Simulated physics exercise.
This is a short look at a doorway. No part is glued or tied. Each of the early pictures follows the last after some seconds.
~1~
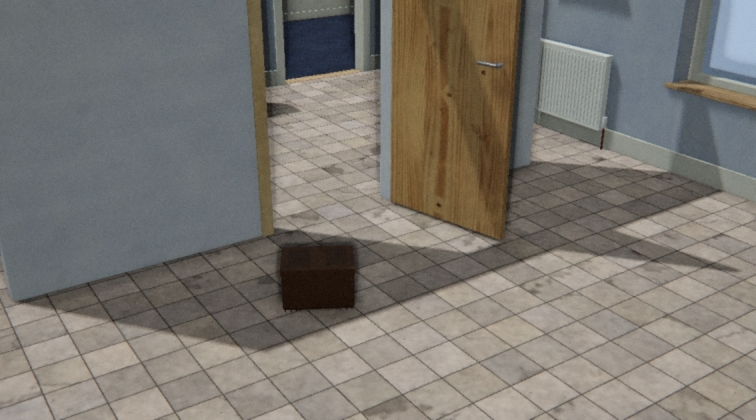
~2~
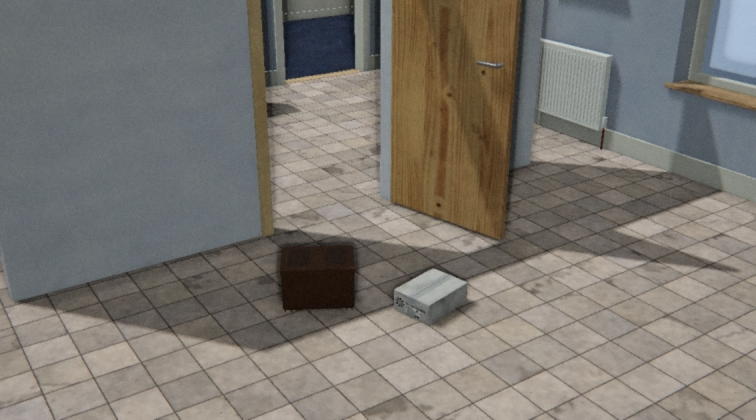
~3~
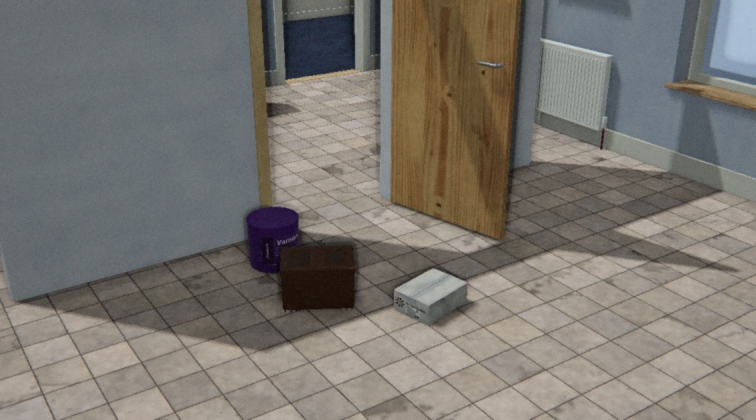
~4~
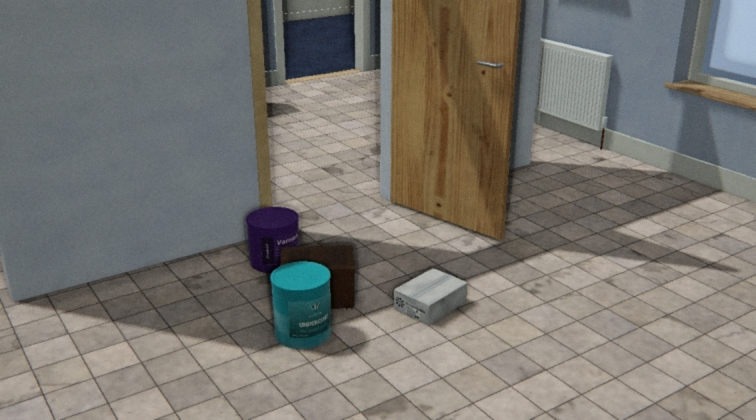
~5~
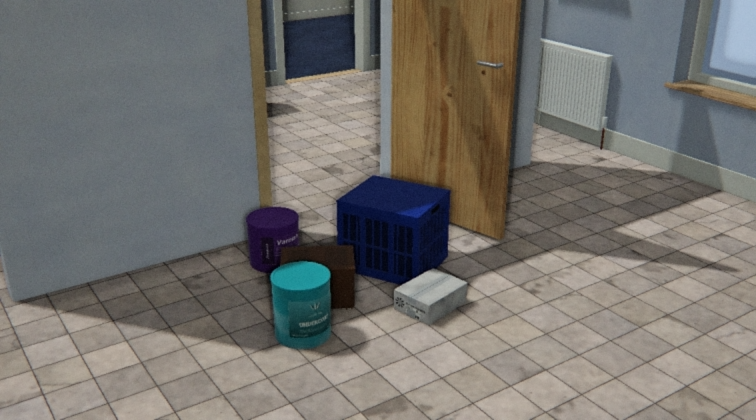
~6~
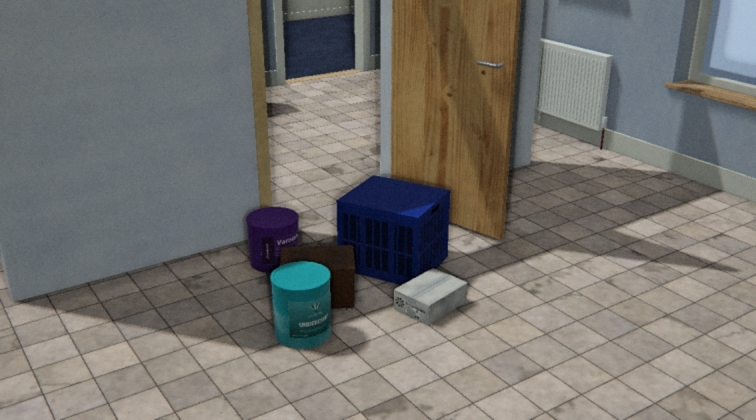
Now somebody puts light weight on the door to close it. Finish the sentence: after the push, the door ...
After the push, the door halts partway.
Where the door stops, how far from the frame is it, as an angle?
About 75°.
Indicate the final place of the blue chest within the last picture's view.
The object finishes roughly at pixel (387, 230).
Then, 0.50 s on from there, door at 92°.
Then, 0.70 s on from there, door at 79°.
In the end, door at 76°; all 5 unmoved. At the end, from the last picture's camera, blue chest near (387, 230).
